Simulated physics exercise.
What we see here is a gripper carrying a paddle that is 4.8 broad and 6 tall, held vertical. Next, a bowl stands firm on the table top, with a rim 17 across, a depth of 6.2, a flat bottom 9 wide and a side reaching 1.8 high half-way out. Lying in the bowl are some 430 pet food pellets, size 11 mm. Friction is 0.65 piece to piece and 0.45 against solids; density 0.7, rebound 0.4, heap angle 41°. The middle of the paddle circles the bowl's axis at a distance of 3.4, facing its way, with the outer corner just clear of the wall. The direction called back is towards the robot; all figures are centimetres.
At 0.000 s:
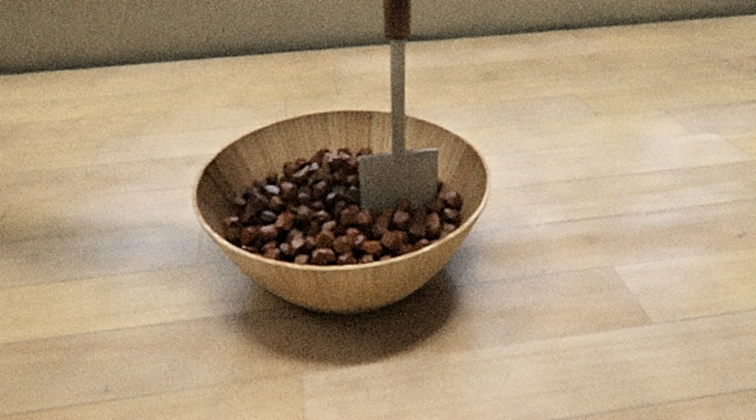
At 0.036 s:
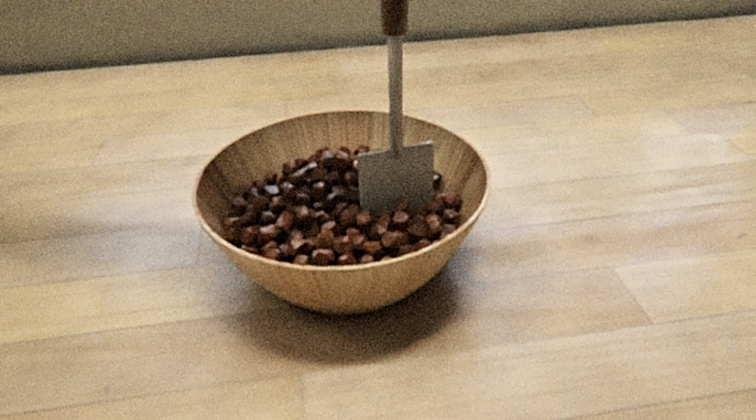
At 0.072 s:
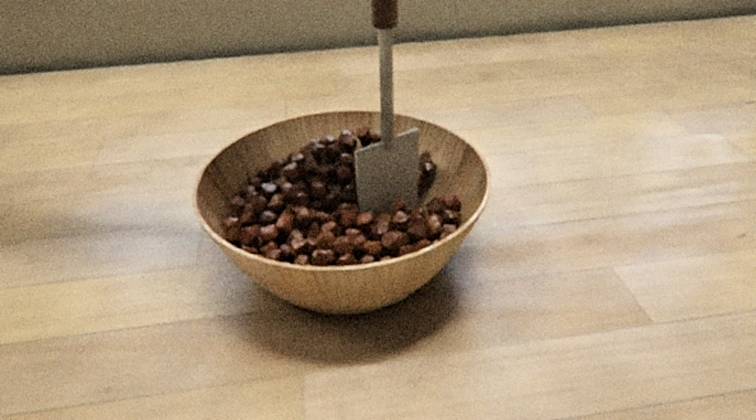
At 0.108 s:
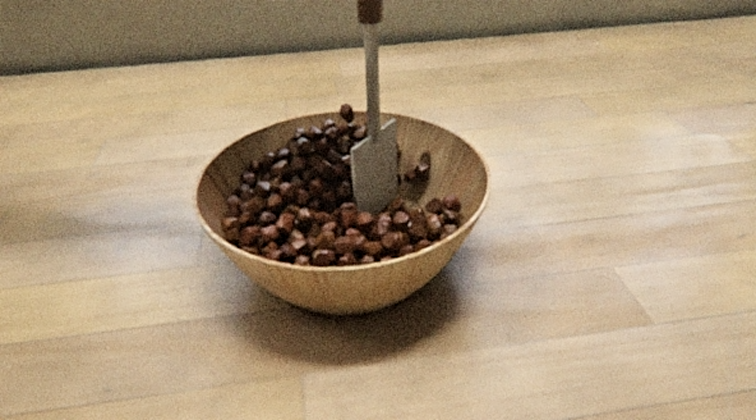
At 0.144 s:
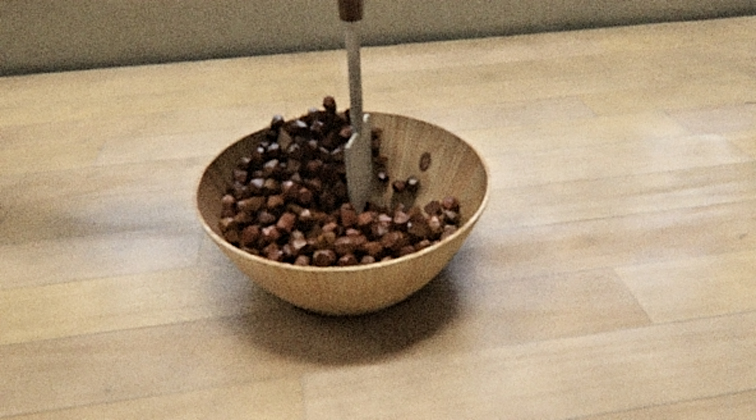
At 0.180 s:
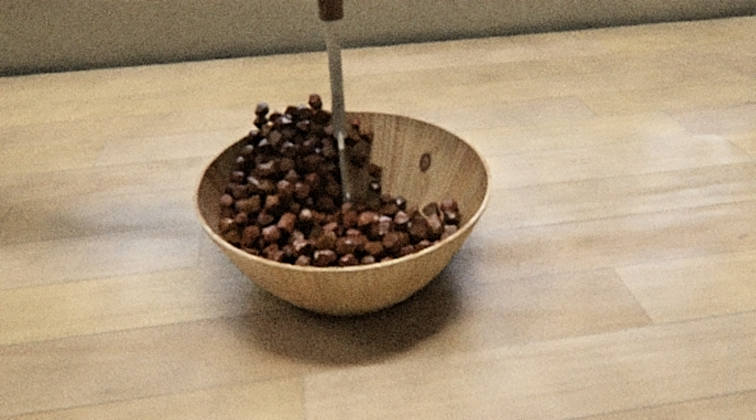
A flat metal paddle with a brown handle swept leftward through small brown pellets in a wooden bowl, turning edge-on as it pushed them into a heap at the back left and bared the wall behind it.
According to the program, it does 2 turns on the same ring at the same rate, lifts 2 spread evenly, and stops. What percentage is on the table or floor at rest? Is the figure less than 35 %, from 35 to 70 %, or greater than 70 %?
The figure is less than 35 %.
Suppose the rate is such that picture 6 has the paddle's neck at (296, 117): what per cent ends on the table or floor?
About 40 per cent.
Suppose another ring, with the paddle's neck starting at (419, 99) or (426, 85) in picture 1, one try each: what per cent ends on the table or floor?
Roughly 20 % and 10 %.
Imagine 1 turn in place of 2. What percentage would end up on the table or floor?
That would give some 20 percent.
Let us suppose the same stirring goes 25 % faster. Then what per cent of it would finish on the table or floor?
In that case, close to 30 in a hundred.
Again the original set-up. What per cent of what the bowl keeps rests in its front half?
About 45 %.
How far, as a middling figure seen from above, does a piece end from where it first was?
Around 9 centimetres.
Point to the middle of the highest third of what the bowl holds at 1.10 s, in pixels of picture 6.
Near pixel (310, 243).
After 0.64 s, 336° round, highest piece 9 above the table; 353 in the bowl, 59 on the table or floor, 17 in flight or on the tool.
After 1.10 s, 225° round, highest piece 7 above the table; 323 in the bowl, 105 on the table or floor, 1 in flight or on the tool.
After 1.53 s, 0° round, highest piece 7 above the table; 321 in the bowl, 108 on the table or floor.
After 2.23 s, 0° round, highest piece 7 above the table; 321 in the bowl, 108 on the table or floor.
In the end, 321 in the bowl, 108 on the table or floor. That is 25 % on the table or floor.
